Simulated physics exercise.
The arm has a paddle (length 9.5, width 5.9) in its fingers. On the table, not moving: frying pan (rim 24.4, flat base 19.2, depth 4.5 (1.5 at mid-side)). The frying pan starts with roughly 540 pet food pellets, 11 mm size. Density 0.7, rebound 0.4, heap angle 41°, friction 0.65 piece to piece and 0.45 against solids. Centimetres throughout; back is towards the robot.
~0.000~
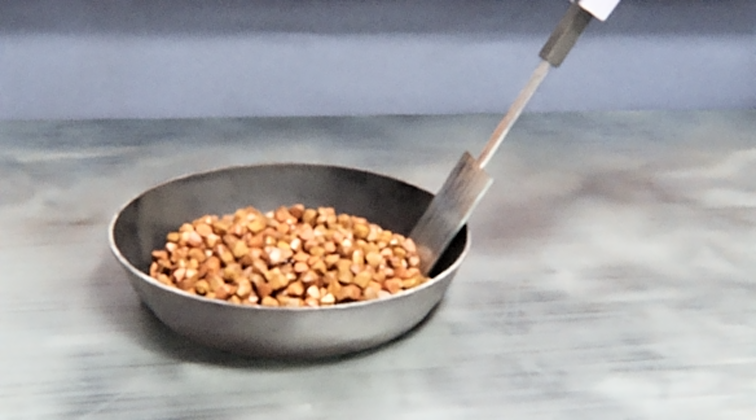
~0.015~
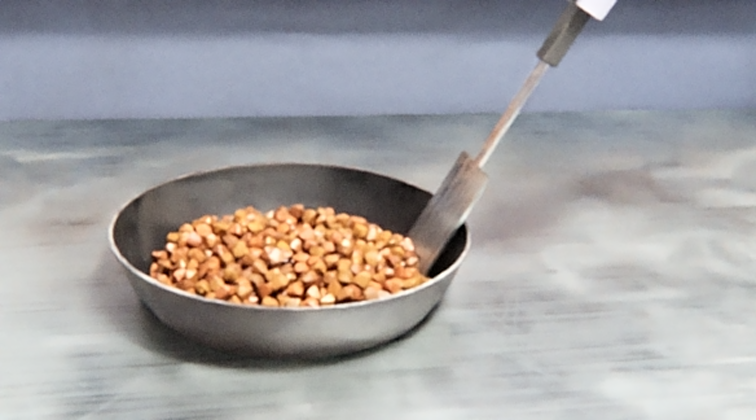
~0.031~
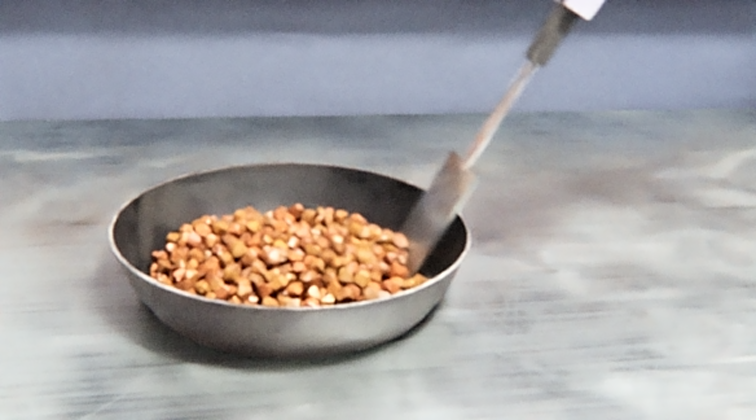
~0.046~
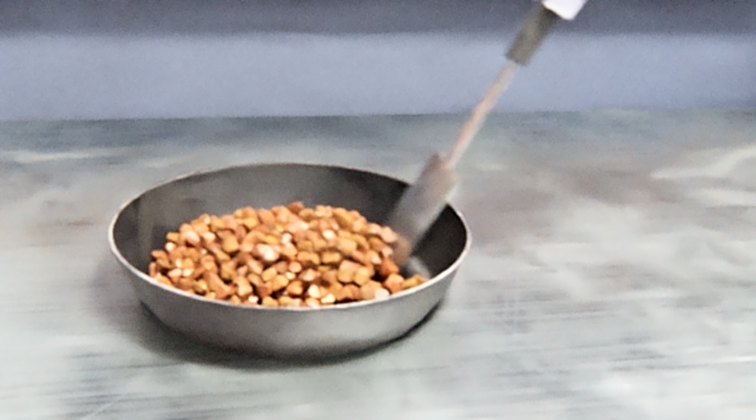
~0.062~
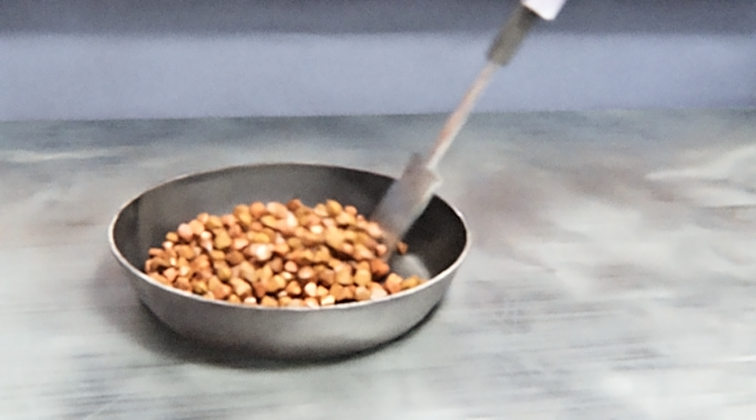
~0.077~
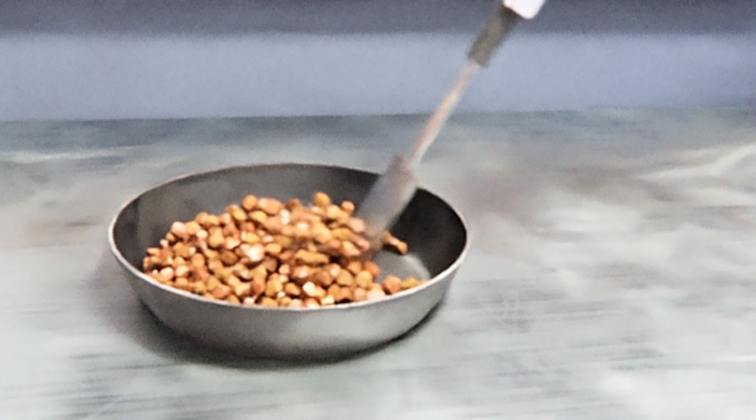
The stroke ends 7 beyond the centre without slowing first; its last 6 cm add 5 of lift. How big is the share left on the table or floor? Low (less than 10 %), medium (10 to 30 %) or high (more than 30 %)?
Answer: Medium; 10 to 30 % of the pet food pellets finish on the table or floor.
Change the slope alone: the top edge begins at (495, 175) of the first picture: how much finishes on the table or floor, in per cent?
About 15 per cent.
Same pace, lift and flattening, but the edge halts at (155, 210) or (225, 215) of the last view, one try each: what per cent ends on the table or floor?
Some 20 and 10 per cent.
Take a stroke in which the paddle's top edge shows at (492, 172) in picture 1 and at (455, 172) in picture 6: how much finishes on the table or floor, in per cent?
About 5 per cent.
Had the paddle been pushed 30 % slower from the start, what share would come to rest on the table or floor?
It would be near 10 per cent.
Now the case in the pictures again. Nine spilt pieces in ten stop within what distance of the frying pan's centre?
Some 35 cm.
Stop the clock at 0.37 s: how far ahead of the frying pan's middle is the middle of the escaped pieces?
Some 24 cm.
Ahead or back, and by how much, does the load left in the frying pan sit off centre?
Roughly 3.0 cm ahead.
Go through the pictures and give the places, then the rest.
The first frame shows the paddle top edge at (479, 164), sloping 60°; upper third of the load around (294, 251), from x 155 to 425, top at y 215; 536 in the frying pan.
The second frame shows the paddle top edge at (477, 164), sloping 60°; upper third of the load around (294, 251), from x 155 to 425, top at y 215.
The third frame shows the paddle top edge at (465, 164), sloping 60°; upper third of the load around (294, 250), from x 155 to 425, top at y 210.
The fourth frame shows the paddle top edge at (447, 164), sloping 60°; upper third of the load around (293, 245), from x 155 to 425, top at y 210.
The fifth frame shows the paddle top edge at (427, 165), sloping 60°; upper third of the load around (288, 241), from x 150 to 425, top at y 205.
The sixth frame shows the paddle top edge at (408, 165), sloping 60°; upper third of the load around (282, 241), from x 150 to 425, top at y 200; 536 in the frying pan.
After 0.11 s, sloping 60°, highest piece 6 above the table; 536 in the frying pan.
After 0.15 s, sloping 60°, highest piece 7 above the table; 536 in the frying pan.
After 0.37 s, sloping 60°, highest piece 7 above the table; 446 in the frying pan, 86 on the table or floor, 4 on the blade or in flight.
After 1.42 s, sloping 60°, highest piece 5 above the table; 446 in the frying pan, 90 on the table or floor.
In the end, 446 in the frying pan, 90 on the table or floor. That is 17 % on the table or floor.
